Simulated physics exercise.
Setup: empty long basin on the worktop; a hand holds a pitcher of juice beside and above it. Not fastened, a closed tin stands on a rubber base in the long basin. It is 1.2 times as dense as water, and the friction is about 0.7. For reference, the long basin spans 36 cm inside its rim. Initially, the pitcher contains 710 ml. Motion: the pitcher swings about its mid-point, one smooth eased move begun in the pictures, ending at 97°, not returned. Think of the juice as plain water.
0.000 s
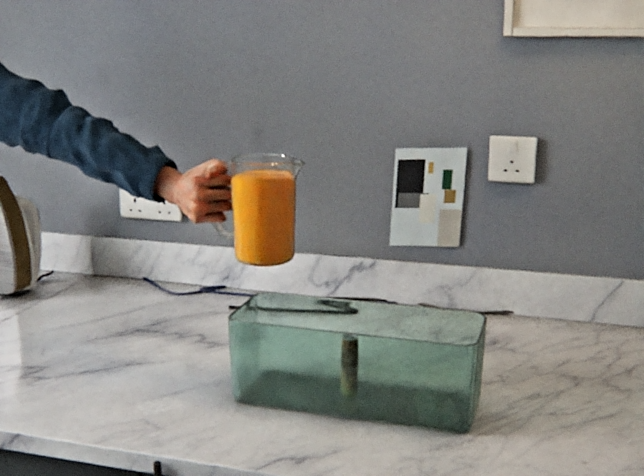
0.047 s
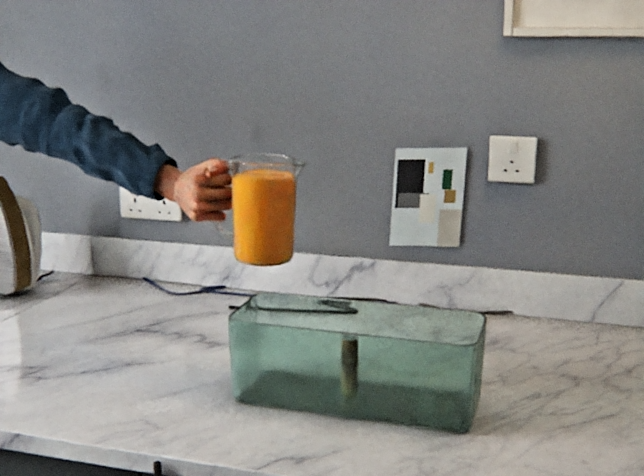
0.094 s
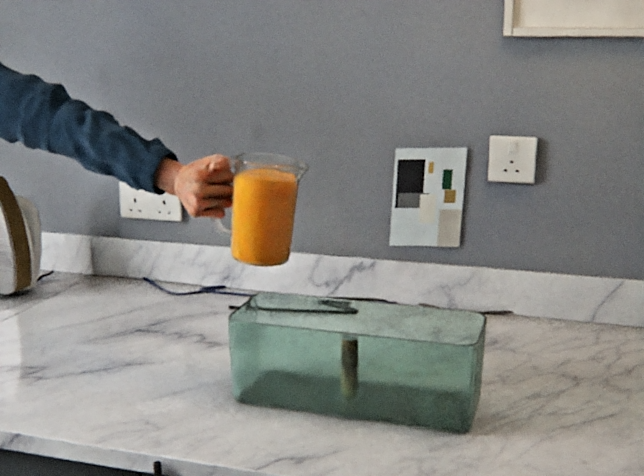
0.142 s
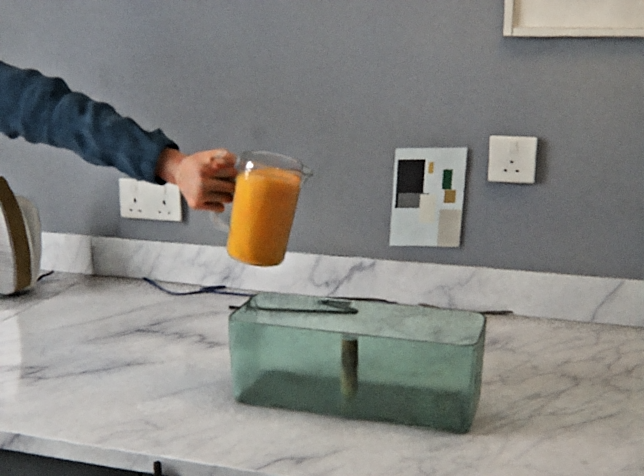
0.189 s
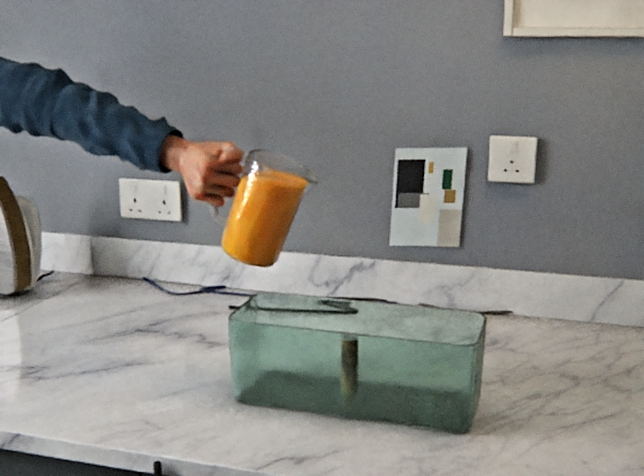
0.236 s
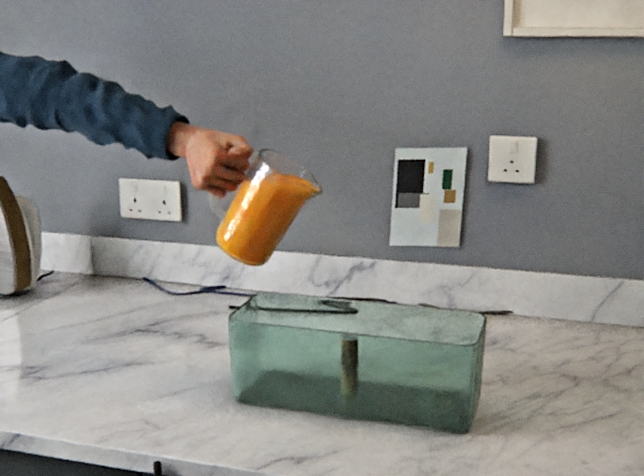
A hand in a dark blue sleeve held a clear pitcher of orange juice above a greenish glass basin on a marble worktop, then smoothly tilted it to the right, slowly at first.
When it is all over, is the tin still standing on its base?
Yes, it is still on its base.
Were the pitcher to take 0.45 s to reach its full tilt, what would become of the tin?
In that case the tin stays vertical.
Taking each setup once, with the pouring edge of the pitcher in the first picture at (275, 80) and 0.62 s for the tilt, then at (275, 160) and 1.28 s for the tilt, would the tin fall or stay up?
Run one: It does not tip. Run two: It tumbles.
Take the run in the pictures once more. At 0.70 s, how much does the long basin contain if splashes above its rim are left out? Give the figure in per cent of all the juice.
The share is close to 42 percent.
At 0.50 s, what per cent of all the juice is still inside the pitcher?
At that time about 74 in a hundred parts are still held.
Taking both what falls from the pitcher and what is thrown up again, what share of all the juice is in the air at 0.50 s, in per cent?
20 %.
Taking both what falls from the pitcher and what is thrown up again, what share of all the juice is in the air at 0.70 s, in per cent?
Something like 20 per cent is in the air then.
After 0.50 s the tilt is 88° and 74 per cent is still to pour; the tin stands where it began.
After 0.70 s the tilt is 97° and 37 per cent is still to pour; the tin stands where it began.
After 0.90 s the tilt is 97° and 13 per cent is still to pour; the tin stands where it began.
After 1.12 s the tilt is 97° and 4 per cent is still to pour; the tin stands where it began.
In the end the tin stands where it began.
